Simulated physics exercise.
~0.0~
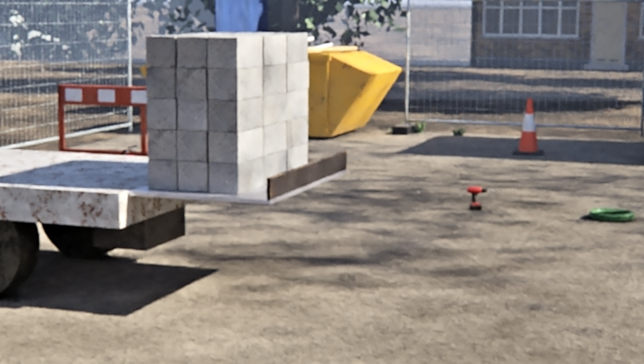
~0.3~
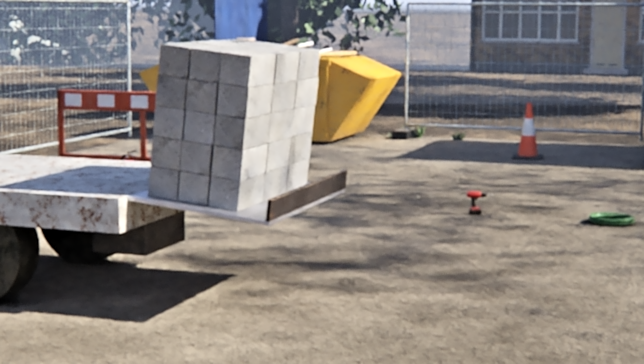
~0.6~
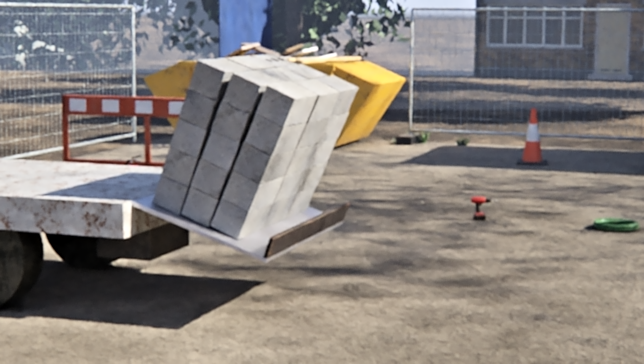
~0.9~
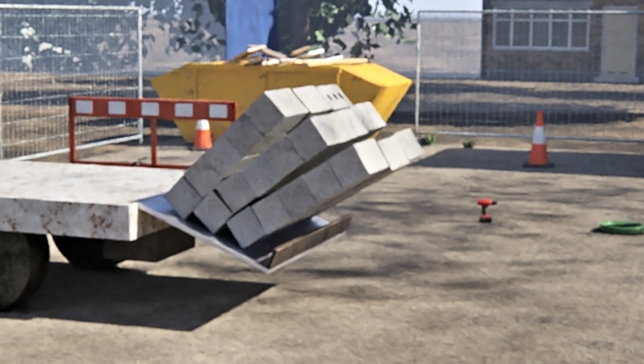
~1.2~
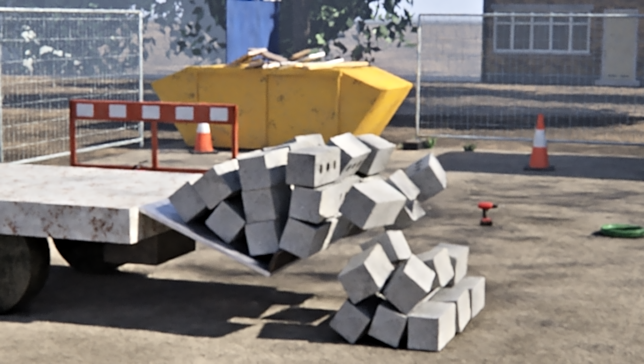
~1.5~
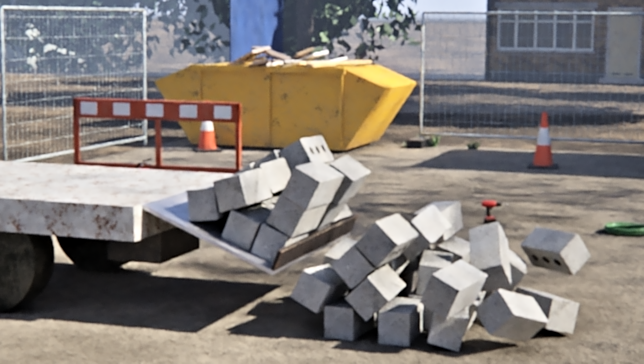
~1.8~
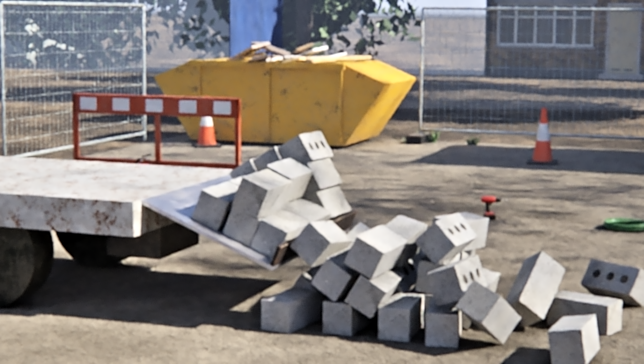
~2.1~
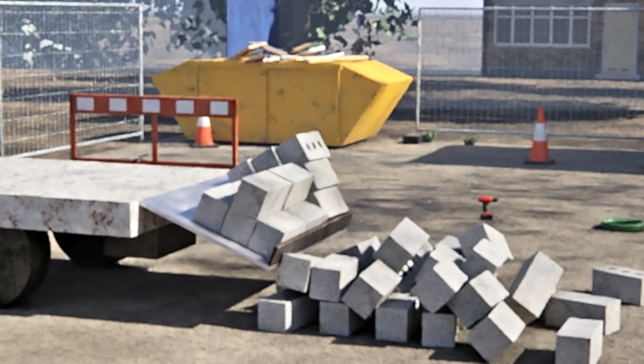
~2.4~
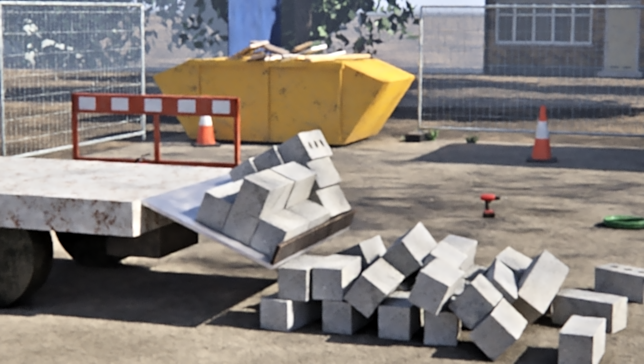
A flap at the rear of a pale flat-bed trailer, carrying a neat stack of grey concrete blocks, tips downward on a sunlit yard, seen from the side by a slightly swaying camera. Behind stand a red-and-white barrier, a yellow skip, wire fencing and an orange cone, with a small red object and green coil to the right. The stack leans right, separates into slanting columns and topples over the flap's edge. Blocks tumble and spread across the ground. Finally, most lie in a jumbled heap below, while a smaller cluster remains on the sloping flap.
